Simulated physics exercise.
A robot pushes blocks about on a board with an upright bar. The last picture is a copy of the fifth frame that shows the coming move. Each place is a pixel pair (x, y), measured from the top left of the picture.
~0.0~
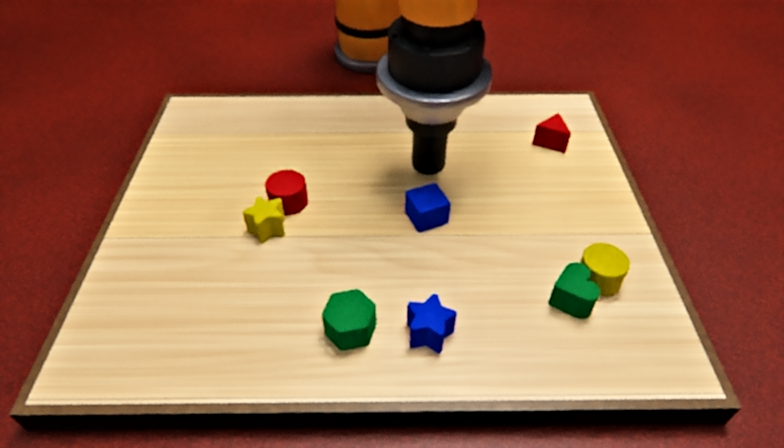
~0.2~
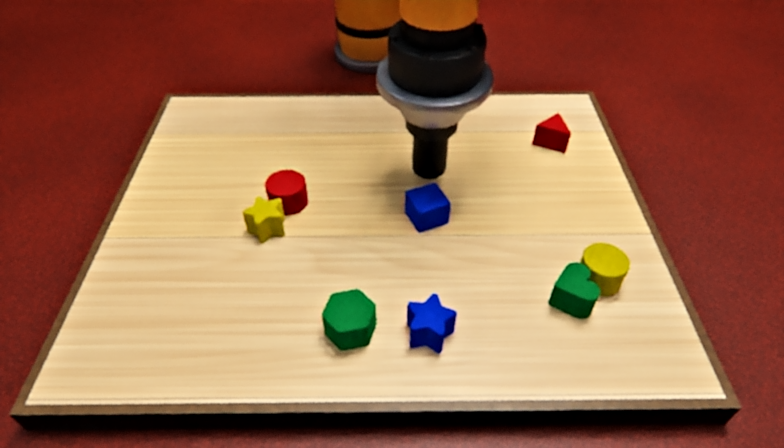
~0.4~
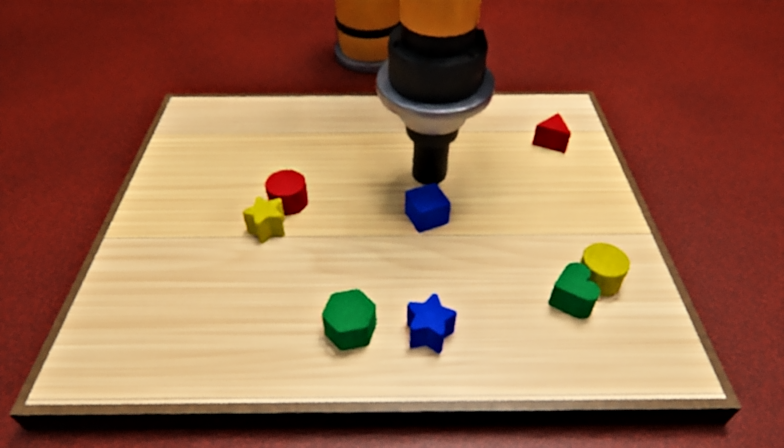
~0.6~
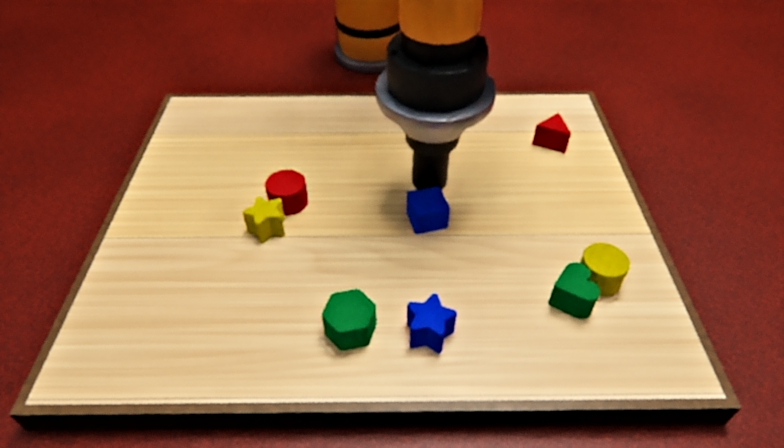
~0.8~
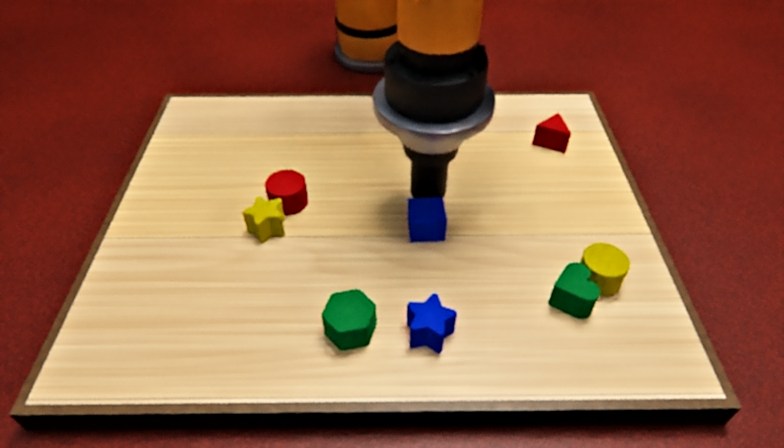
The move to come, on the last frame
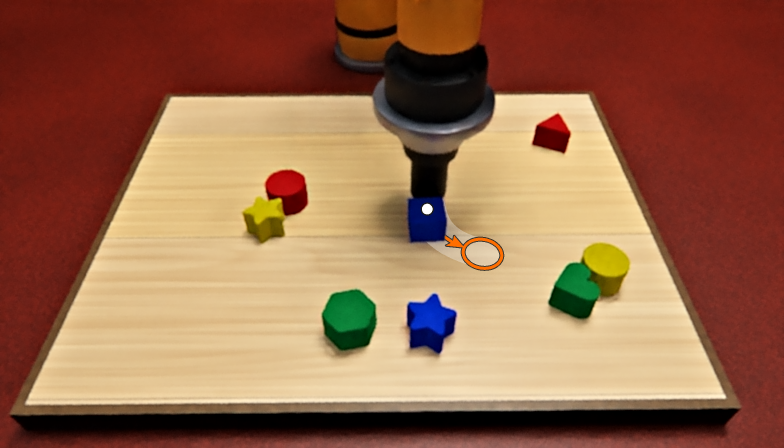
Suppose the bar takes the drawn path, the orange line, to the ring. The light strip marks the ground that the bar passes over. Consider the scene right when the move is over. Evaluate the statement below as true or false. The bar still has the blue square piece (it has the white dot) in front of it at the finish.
The claim does not hold.
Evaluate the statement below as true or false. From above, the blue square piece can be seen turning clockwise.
The statement is correct.
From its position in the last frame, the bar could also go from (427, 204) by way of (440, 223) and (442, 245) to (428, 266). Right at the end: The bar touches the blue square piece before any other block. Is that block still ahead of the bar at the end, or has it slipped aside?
Ahead of the bar.
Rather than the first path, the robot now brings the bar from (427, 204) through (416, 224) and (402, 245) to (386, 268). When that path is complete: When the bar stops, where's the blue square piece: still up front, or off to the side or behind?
Answer: Slipped away.
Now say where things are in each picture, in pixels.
In the first picture, tip of the bar (428, 165), middles of tops, blue square piece (428, 197).
In the second picture, bar (429, 169), nothing pushed.
In the third picture, bar (429, 175), nothing pushed.
In the fourth picture, bar (429, 183), blue square piece (428, 199).
In the fifth picture, bar (428, 193), blue square piece (427, 209).
The line goes from (427, 204) by way of (434, 225) and (453, 243) to (482, 253); the dot is on the blue square piece.
The first path, step by step. Halfway along, bar (444, 224); blue square piece (428, 240), turned 40° clockwise.
At the end, bar (484, 243); blue square piece (428, 242), turned 45° clockwise.
